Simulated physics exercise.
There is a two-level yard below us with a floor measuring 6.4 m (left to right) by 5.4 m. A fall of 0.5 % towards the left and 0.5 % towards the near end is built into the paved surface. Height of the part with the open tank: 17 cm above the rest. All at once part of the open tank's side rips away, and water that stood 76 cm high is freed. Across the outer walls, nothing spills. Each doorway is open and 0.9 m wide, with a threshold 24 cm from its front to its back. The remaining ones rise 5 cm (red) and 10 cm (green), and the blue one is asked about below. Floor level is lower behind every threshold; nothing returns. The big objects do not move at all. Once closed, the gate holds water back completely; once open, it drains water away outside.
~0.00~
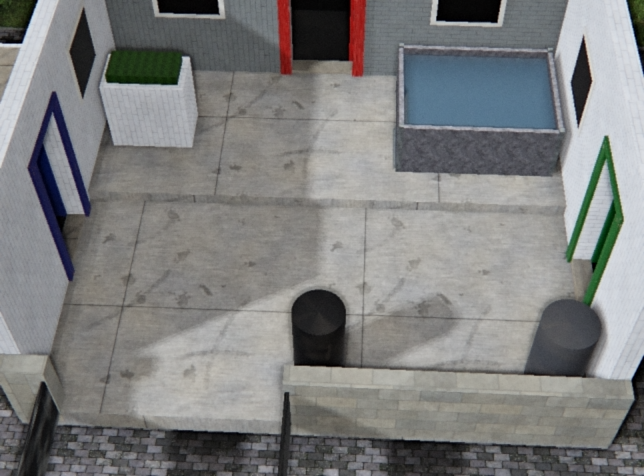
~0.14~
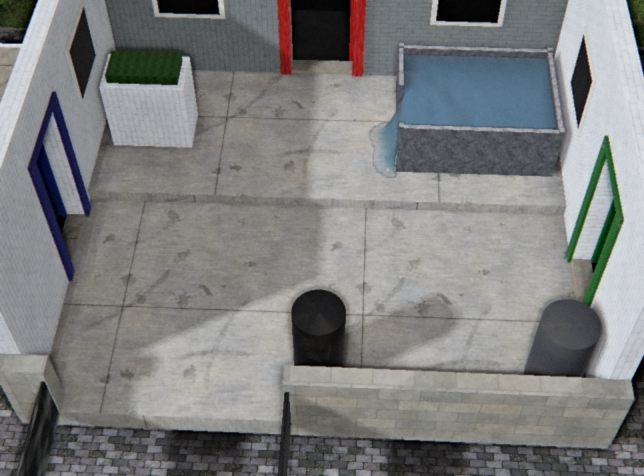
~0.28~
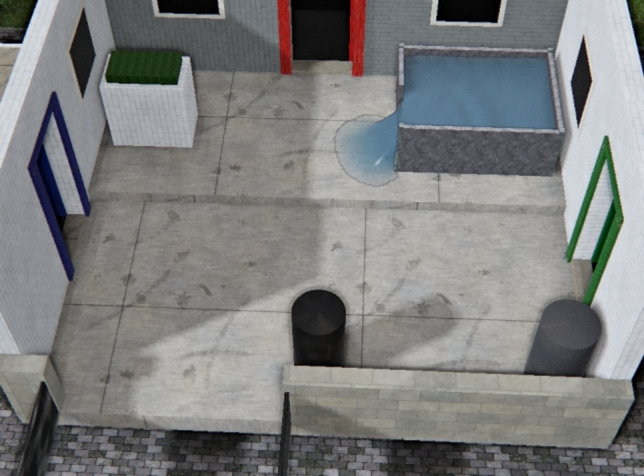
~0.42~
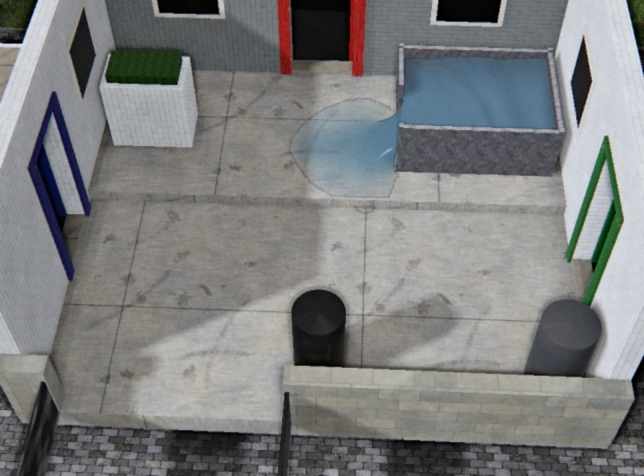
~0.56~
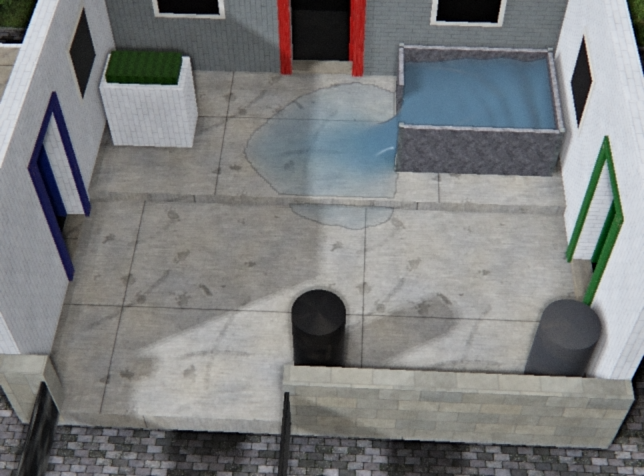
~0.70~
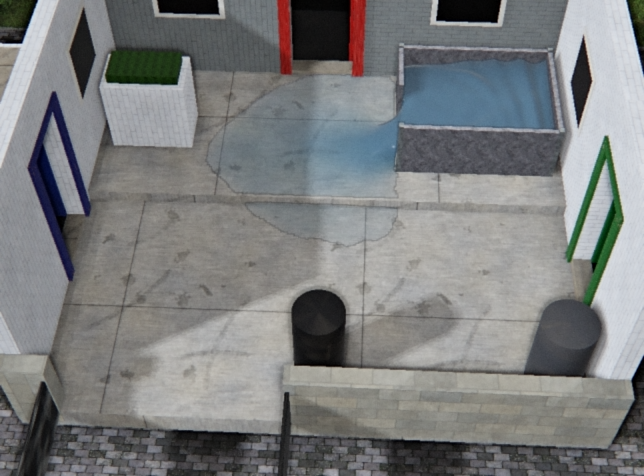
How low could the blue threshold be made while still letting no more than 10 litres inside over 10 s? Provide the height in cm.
About 18 cm.
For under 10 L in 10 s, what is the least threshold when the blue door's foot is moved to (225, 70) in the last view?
About 13.0 cm.
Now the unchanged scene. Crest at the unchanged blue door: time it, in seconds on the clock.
Peak: Close to 2.8 s.
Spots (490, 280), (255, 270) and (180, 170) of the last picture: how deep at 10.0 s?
Depths of roughly 0 cm, 2 cm and 4 cm, in that order.
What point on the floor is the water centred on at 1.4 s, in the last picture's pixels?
Roughly (405, 144).
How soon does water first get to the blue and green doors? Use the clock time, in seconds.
Arrival: Blue 1.5 s, green not within the 10 s.
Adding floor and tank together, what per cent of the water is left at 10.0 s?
Roughly 56 in a hundred.
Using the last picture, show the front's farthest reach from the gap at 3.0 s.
Near (42, 392).
After 1.4 s water covers 40 % of the floor, deepest (36 cm) near (384, 155); it has not reached the blue door.
After 3.0 s water covers 60 % of the floor, deepest (32 cm) near (108, 119); 18 cm at the blue door, 68 litres in over its 6 cm threshold.
After 10.0 s water covers 70 % of the floor, deepest (10 cm) near (52, 352); 8 cm at the blue door, 176 litres in over its 6 cm threshold.
At the blue door as built, the water arrived by 1.5 s and peaked near 19 cm at 2.8 s.
Run again over the same 10 s with other heights there, 27 litres in over 15 cm, 4 litres over 20 cm. The limit of 10 litres is kept from about 18 cm up.
